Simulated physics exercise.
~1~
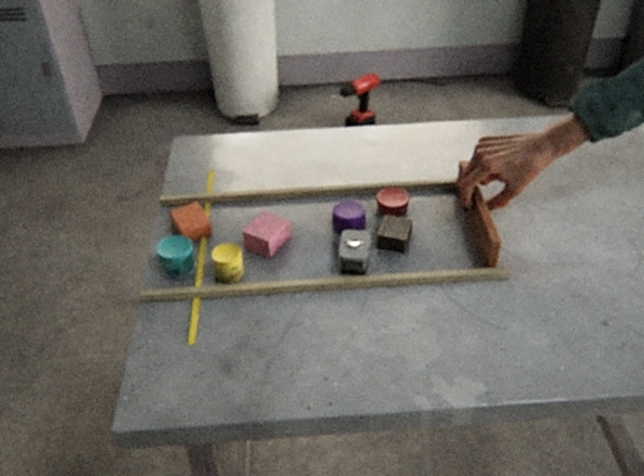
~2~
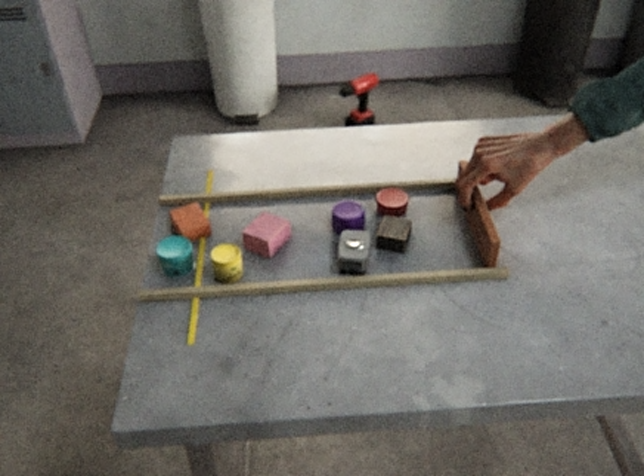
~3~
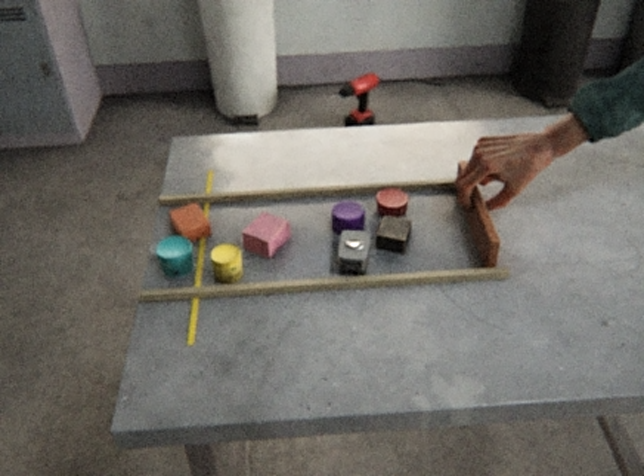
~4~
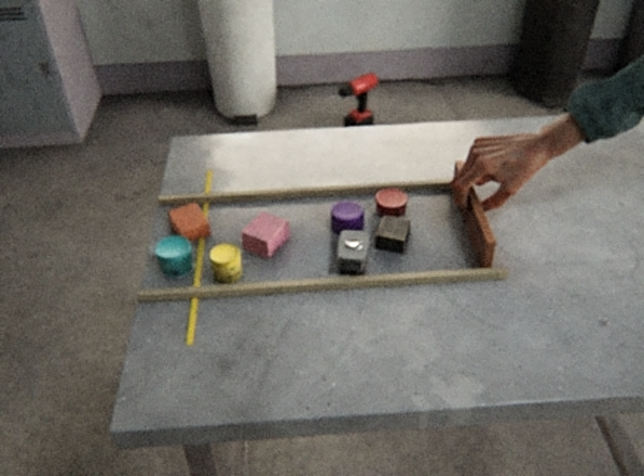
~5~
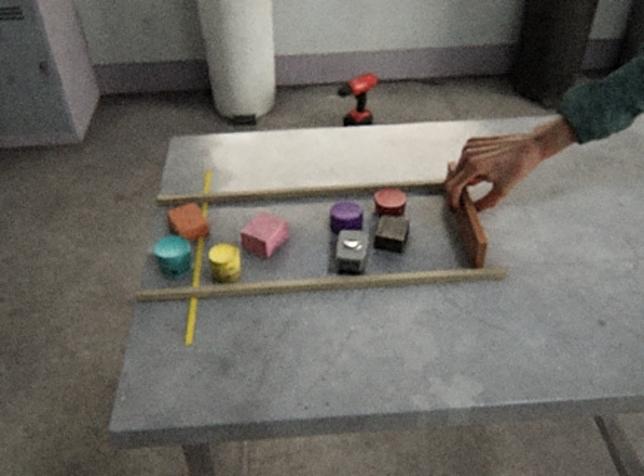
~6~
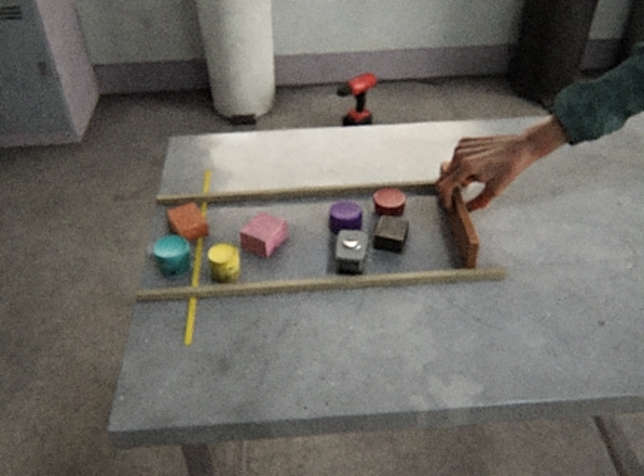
Hand sliding a wooden board slightly left between two rails on a grey table, small coloured blocks and tubs staying still.
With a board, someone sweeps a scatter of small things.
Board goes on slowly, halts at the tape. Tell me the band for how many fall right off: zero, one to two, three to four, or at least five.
Band: One to two.
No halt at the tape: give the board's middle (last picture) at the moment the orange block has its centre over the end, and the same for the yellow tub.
For the orange block, about (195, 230); for the yellow tub, about (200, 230).
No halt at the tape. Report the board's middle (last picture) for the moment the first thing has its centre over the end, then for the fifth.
(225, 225) and (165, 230).
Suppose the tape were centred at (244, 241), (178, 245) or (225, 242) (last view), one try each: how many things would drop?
In order: 0, 4 and 0.
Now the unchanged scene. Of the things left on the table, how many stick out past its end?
Tally: 3.
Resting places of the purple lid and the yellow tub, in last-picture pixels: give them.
The purple lid at (184, 226), the yellow tub at (137, 272).
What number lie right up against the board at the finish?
That makes 4.
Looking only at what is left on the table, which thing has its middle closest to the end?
That would be the yellow tub.
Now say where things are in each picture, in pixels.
The first picture shows turquoise pot (176, 257); orange block (191, 223); yellow tub (228, 264); board (477, 212); tape (203, 244).
The second picture shows orange block (190, 223); purple lid (348, 218).
The third picture shows yellow tub (227, 264); pink block (267, 235).
The fourth picture shows turquoise pot (175, 258); board (472, 213).
The fifth picture shows orange block (188, 222); red pot (390, 204).
The sixth picture shows turquoise pot (173, 257); orange block (188, 222); yellow tub (225, 263); board (457, 213); tape (200, 244).
Soon after, none off yet; turquoise pot at rest near (173, 257); orange block at rest near (188, 222); yellow tub at rest near (225, 263).
Then, none off yet; turquoise pot at rest near (173, 257); orange block at rest near (188, 222); yellow tub moving near (221, 264).
At rest, the number that fall off is one or two; fallen, turquoise pot.
